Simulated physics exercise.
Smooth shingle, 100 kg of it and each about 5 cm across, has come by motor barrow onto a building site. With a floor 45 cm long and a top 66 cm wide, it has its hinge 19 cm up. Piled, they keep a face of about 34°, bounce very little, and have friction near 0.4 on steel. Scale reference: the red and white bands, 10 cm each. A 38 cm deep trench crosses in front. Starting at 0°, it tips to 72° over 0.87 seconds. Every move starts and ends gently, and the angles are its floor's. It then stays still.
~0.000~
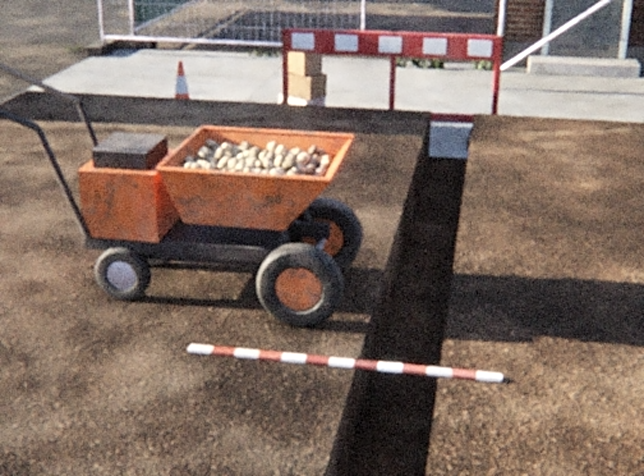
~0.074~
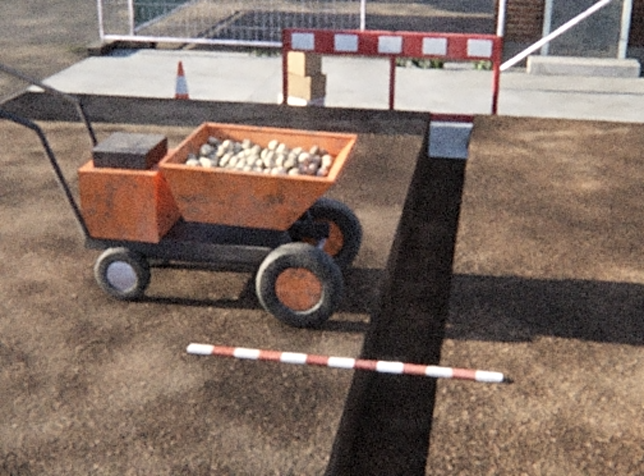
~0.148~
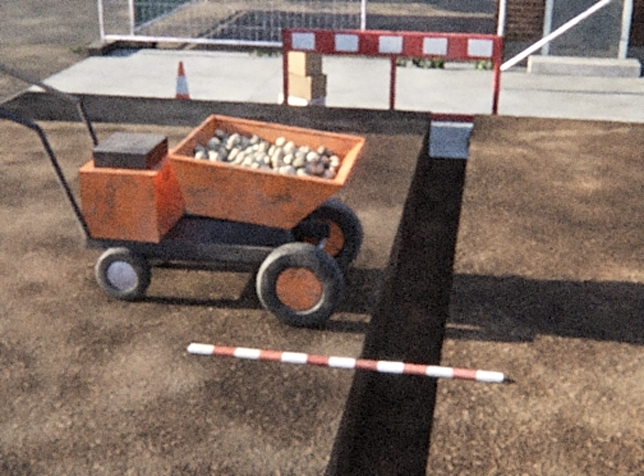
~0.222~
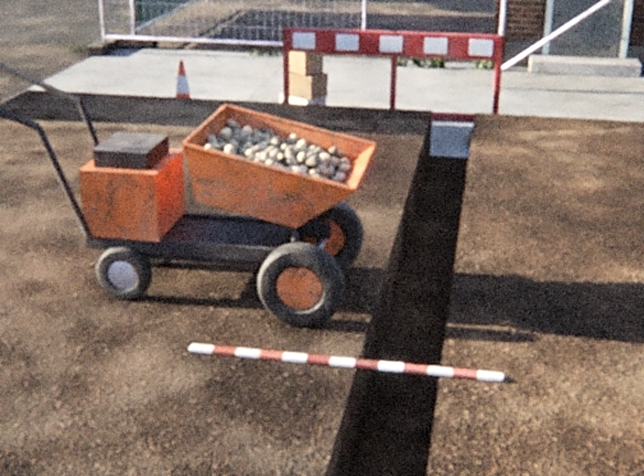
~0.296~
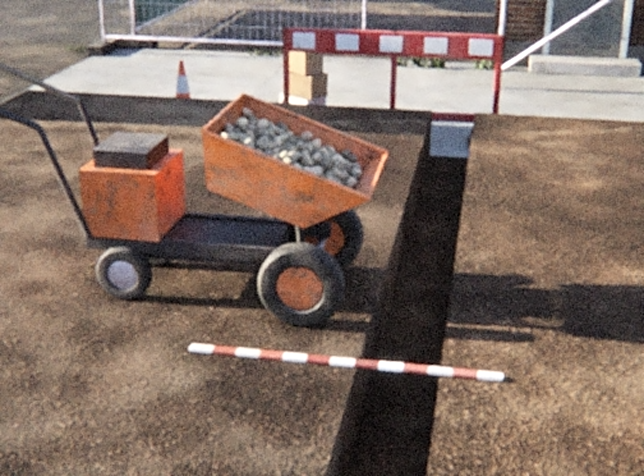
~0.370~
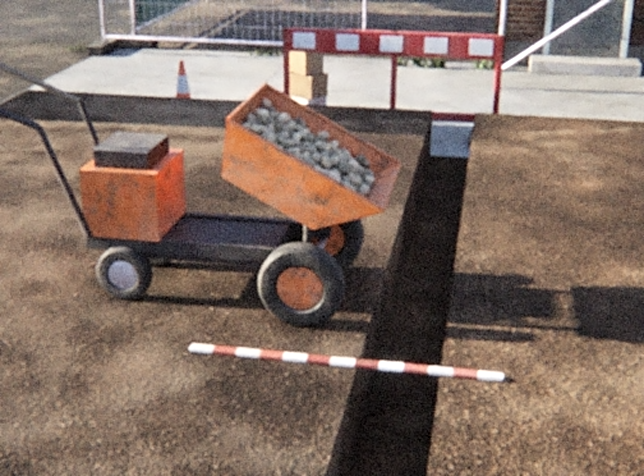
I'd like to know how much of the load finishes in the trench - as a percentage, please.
Somewhere near 20 per cent of it finishes in the trench.
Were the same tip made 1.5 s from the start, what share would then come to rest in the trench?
30 %.
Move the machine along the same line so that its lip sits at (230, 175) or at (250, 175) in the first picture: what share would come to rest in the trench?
Result: Close to 85 then close to 100 per cent.
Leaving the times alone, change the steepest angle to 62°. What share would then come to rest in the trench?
Roughly 35%.
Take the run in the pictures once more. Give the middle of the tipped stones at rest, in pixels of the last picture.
Around (504, 307).
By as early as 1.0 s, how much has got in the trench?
Some 5 per cent.
After 0.6 s the floor is at 61°; 100 % in the skip; the foremost stones are at (419, 224).
After 1.0 s the floor is at 72°; 50 % in the skip, 5 % in the trench, 45 % past the trench; the foremost stones are at (527, 315).
After 1.3 s the floor is at 72°; 8 % in the skip, 11 % in the trench, 81 % past the trench; the foremost stones are past the picture's edge.
After 3.3 s the floor is at 72°; 0 % in the skip, 20 % in the trench, 80 % past the trench; the foremost stones are past the picture's edge.
